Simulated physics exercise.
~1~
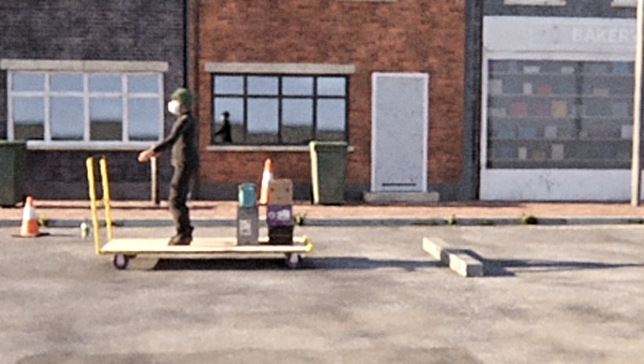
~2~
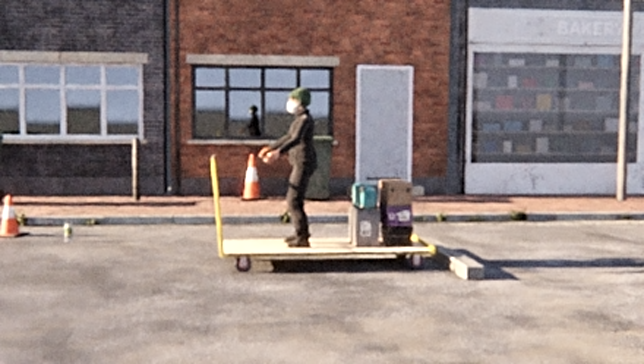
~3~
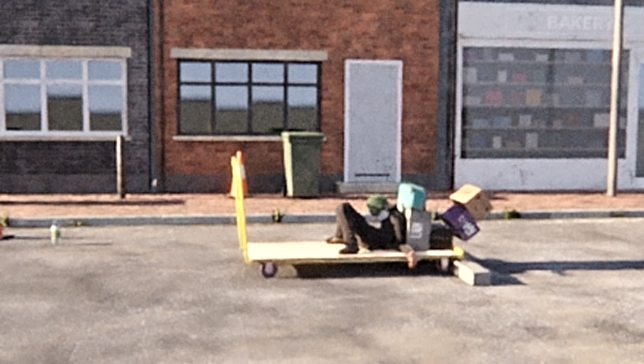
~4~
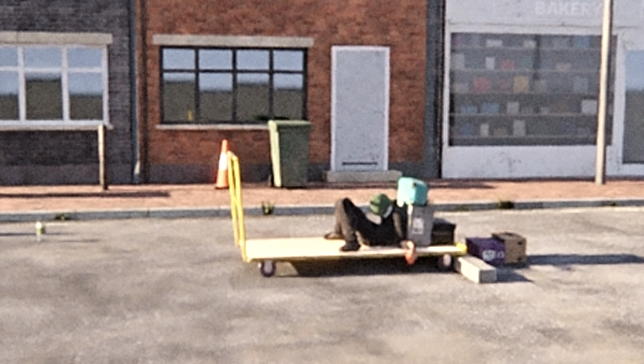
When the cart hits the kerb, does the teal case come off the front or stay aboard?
The teal case stays aboard, resting on top of the grey carton beside the fallen person.
